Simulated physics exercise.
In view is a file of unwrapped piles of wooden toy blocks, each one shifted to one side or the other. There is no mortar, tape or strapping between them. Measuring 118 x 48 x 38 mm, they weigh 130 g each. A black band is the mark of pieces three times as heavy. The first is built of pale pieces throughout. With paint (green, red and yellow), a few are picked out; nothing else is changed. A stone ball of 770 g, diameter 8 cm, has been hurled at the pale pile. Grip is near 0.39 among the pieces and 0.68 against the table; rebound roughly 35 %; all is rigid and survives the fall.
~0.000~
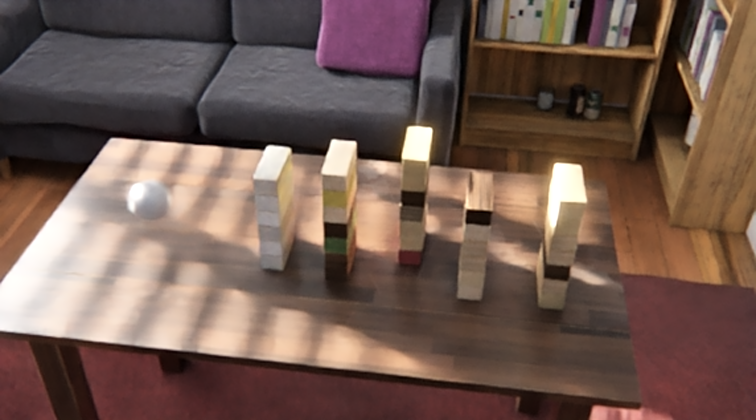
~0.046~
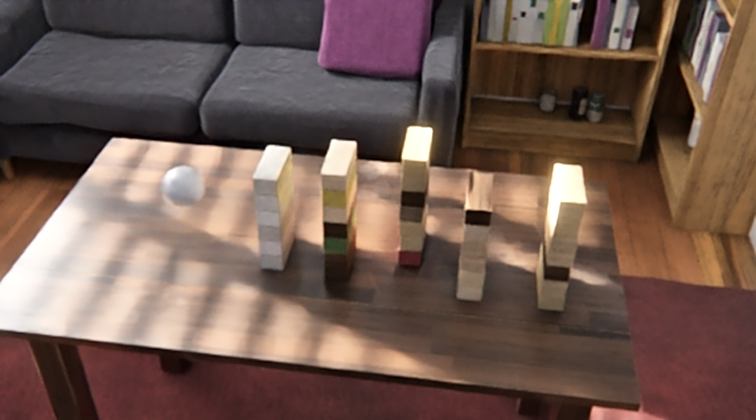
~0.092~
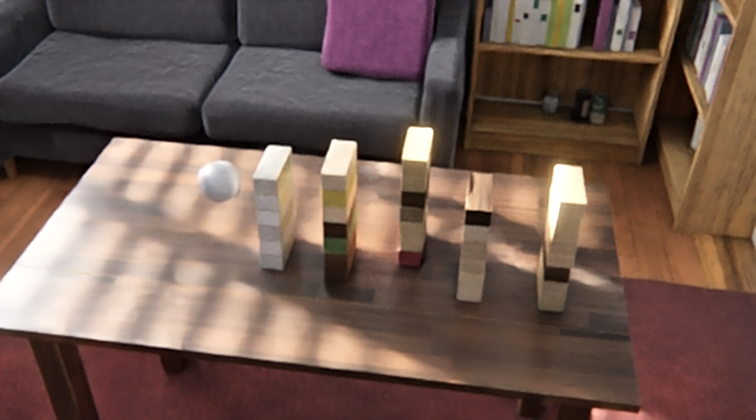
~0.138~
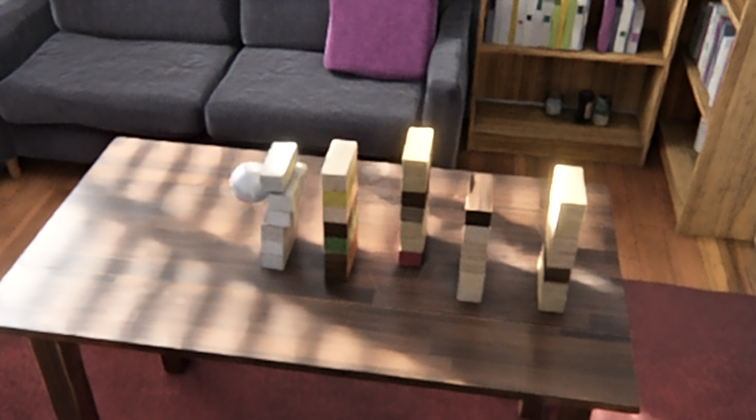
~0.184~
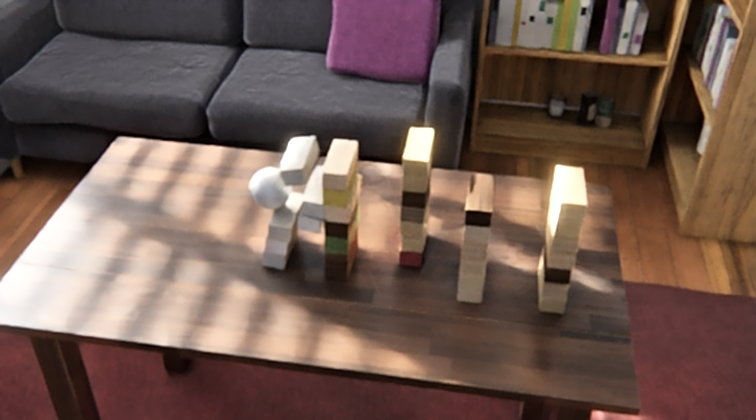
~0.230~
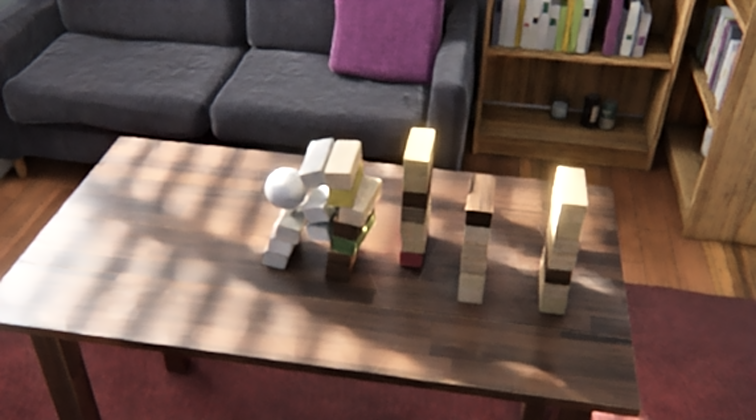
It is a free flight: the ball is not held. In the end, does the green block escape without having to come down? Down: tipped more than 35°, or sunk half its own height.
No.
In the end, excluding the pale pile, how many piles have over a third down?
Summing them, I get 4 in all.
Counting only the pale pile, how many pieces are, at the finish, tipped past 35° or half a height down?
Count: 5 pale pieces.
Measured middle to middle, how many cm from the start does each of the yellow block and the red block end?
So yellow shifts 20 cm, while red shifts 0 cm.
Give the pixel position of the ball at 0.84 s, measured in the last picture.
Pixel position: Around (329, 202).
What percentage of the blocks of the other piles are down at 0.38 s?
By then 20 %.
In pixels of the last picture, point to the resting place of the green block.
In the last picture it comes to a stop at about (394, 258).
After 0.38 s, 3 of the pale pile down; 6 of the 27 other blocks down; green block 37° from how it stood, 31 mm lower; yellow block on its side.
After 0.84 s, 5 of the pale pile down; 12 of the 27 other blocks down; green block 42° from how it stood, 51 mm lower; yellow block on its side.
After 1.30 s, 5 of the pale pile down; 23 of the 27 other blocks down; green block 42° from how it stood, 51 mm lower; yellow block on its side.
After 1.88 s, 5 of the pale pile down; 23 of the 27 other blocks down; green block 42° from how it stood, 52 mm lower; yellow block 58° from how it stood, 13 cm lower.
In the end (2.4 s), 5 of the pale pile down; 23 of the 27 other blocks down; green block 42° from how it stood, 52 mm lower; yellow block 53° from how it stood, 14 cm lower; red block 5 mm from its place. From the last view, middles, green block near (394, 258), yellow block near (407, 261).
